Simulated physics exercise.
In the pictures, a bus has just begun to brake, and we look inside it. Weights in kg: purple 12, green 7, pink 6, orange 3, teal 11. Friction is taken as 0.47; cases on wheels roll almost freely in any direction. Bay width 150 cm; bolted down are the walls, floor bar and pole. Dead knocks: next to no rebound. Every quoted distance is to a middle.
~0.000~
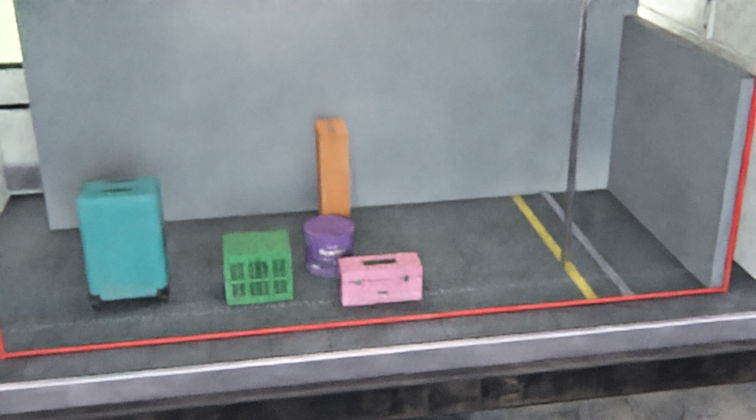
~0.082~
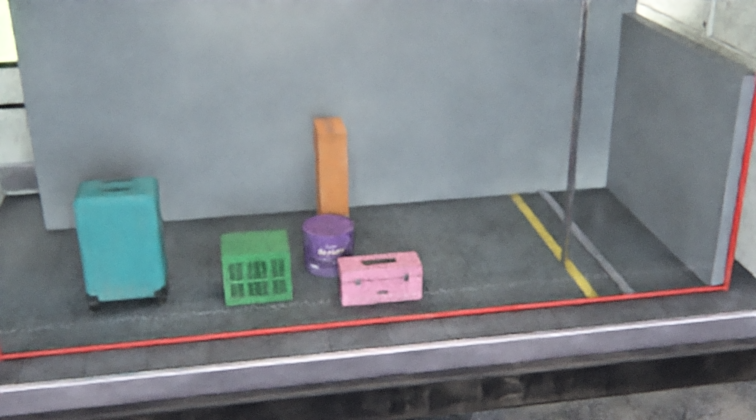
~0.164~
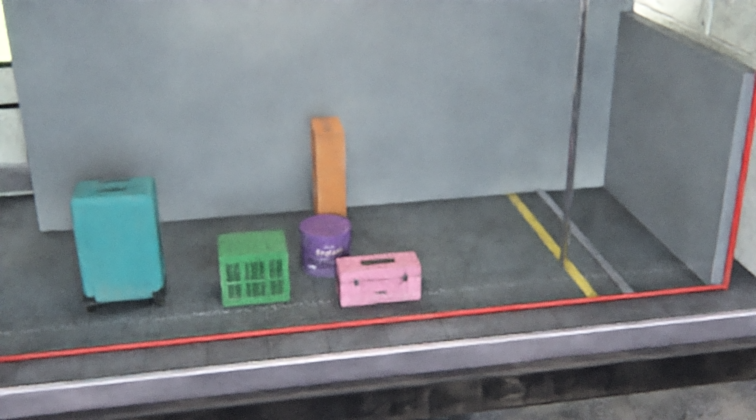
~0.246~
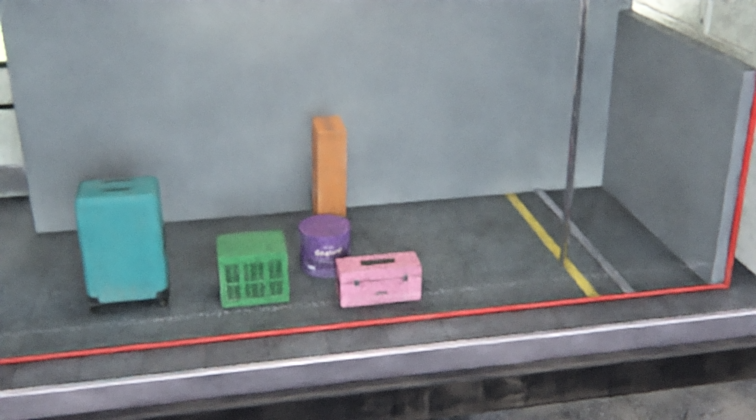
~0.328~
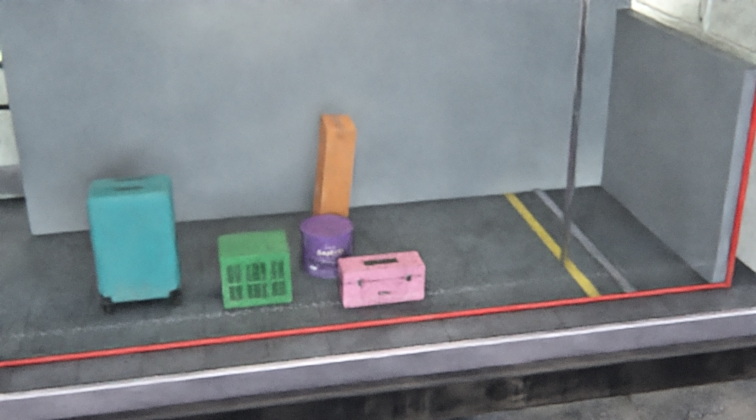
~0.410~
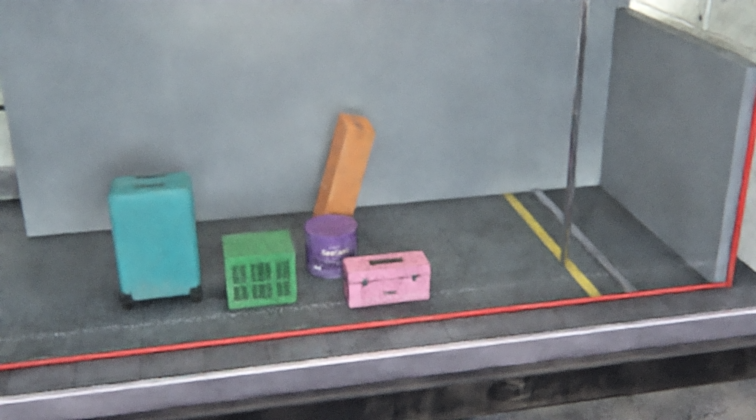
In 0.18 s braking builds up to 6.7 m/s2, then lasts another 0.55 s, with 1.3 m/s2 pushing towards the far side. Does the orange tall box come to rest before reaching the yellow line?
The middle does not go beyond the line.
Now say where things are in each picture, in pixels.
Orange tall box (333, 183), purple bucket (330, 246), yellow line (587, 290), in the first picture.
Orange tall box (332, 183), purple bucket (329, 245), in the second picture.
Orange tall box (329, 183), purple bucket (326, 246), in the third picture.
Orange tall box (329, 182), purple bucket (325, 246), in the fourth picture.
Orange tall box (333, 181), purple bucket (327, 246), in the fifth picture.
Orange tall box (342, 180), purple bucket (331, 246), yellow line (589, 288), in the sixth picture.
After 0.75 s the orange tall box is 60 cm short of the yellow line, tilted 90°, near (436, 212) in the last picture's view; the purple bucket 102 cm short of the yellow line, tilted 0°.
After 1.15 s the orange tall box is 20 cm short of the yellow line, tilted 90°, near (493, 202) in the last picture's view.
After 1.65 s the orange tall box is 20 cm short of the yellow line, tilted 90°, near (492, 201) in the last picture's view.
After 2.9 s, purple bucket stops short of the yellow line; green crate stops short of the yellow line; pink toolbox stops short of the yellow line; orange tall box stops short of the yellow line.
